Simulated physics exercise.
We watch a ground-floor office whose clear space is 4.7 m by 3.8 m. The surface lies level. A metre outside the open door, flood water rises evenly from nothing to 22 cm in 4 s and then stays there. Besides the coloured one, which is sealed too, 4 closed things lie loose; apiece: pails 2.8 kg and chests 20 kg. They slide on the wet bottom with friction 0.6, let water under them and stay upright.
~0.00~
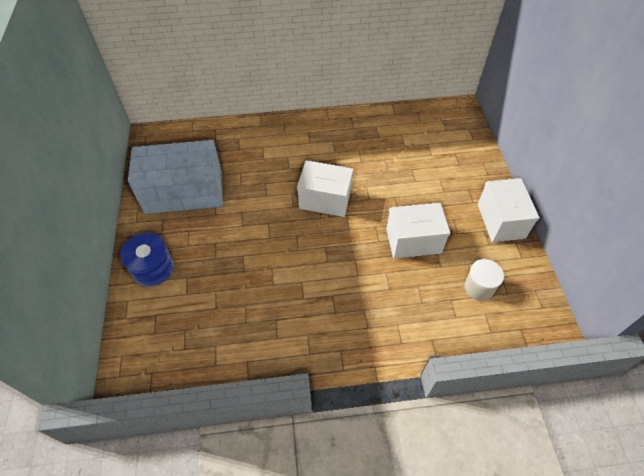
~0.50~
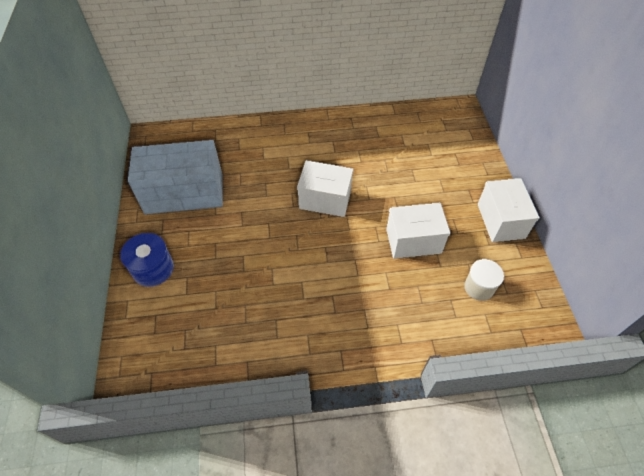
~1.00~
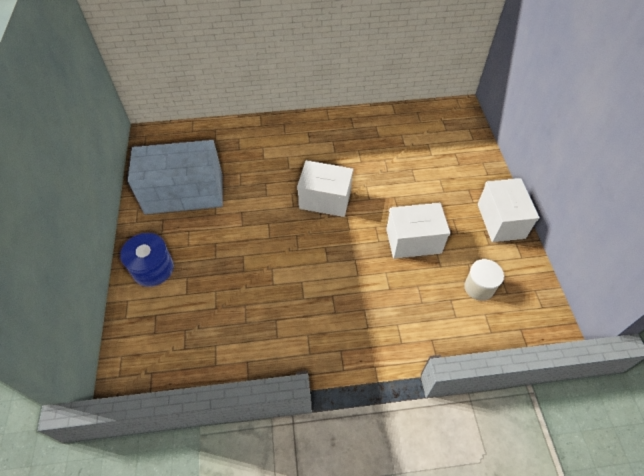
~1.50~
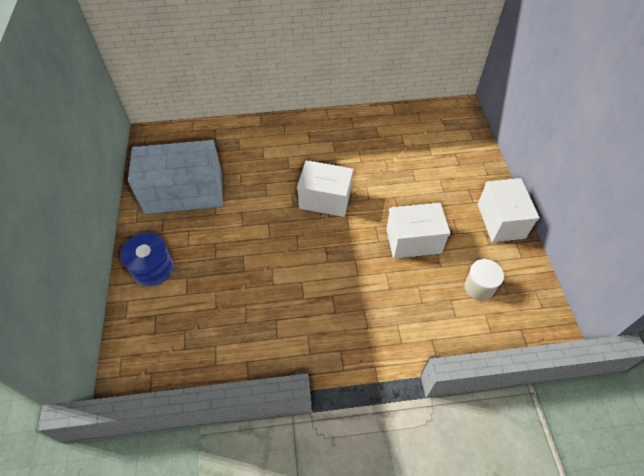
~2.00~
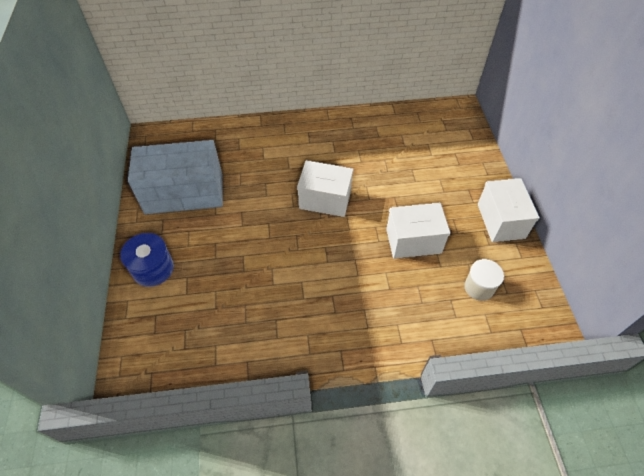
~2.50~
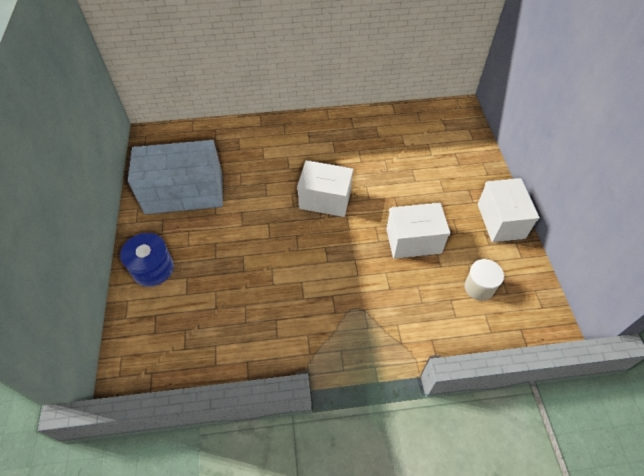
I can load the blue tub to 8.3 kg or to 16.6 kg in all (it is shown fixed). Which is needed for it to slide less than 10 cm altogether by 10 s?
I expect that only the larger load is enough.
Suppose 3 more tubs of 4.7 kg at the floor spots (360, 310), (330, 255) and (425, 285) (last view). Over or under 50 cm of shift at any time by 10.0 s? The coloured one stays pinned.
In that order: Over, past it, over.
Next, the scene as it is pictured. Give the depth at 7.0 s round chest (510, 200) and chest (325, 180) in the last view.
Roughly 4 and 5 cm.
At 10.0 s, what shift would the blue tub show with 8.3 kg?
About 60 cm.
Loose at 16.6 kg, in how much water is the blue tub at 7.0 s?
About 4 cm.
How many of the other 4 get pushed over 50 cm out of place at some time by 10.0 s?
1 of them.
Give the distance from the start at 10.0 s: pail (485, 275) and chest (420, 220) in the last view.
In that order: 60 cm, 20 cm.
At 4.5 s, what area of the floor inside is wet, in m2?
Roughly 6.5 m2.
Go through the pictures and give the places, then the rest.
The first frame shows the blue tub at (143, 251) rests on the ground; 0.0 m2 under water; 0 of 5 have shifted.
The second frame shows the blue tub at (143, 251) rests on the ground; 0.0 m2 under water; 0 of 5 have shifted.
The third frame shows the blue tub at (143, 251) rests on the ground; 0.0 m2 under water; 0 of 5 have shifted.
The fourth frame shows the blue tub at (143, 251) rests on the ground; 0.0 m2 under water; 0 of 5 have shifted.
The fifth frame shows the blue tub at (143, 251) rests on the ground; 0.0 m2 under water; 0 of 5 have shifted.
The sixth frame shows the blue tub at (143, 251), on the bottom; 0.5 m2 under water; 0 of 5 have shifted.
After 3.5 s the blue tub would be 0 cm from its start with 8.3 kg and 0 cm from its start with 16.6 kg; 0 cm of water round it then.
After 4.5 s the blue tub would be 0 cm from its start with 8.3 kg and 0 cm from its start with 16.6 kg; 0 cm of water round it then.
After 7.0 s the blue tub would be 0 cm from its start with 8.3 kg and 0 cm from its start with 16.6 kg; 4 cm of water round it then.
After 10.0 s the blue tub would be 60 cm from its start with 8.3 kg and 0 cm from its start with 16.6 kg; 6 cm of water round it then.
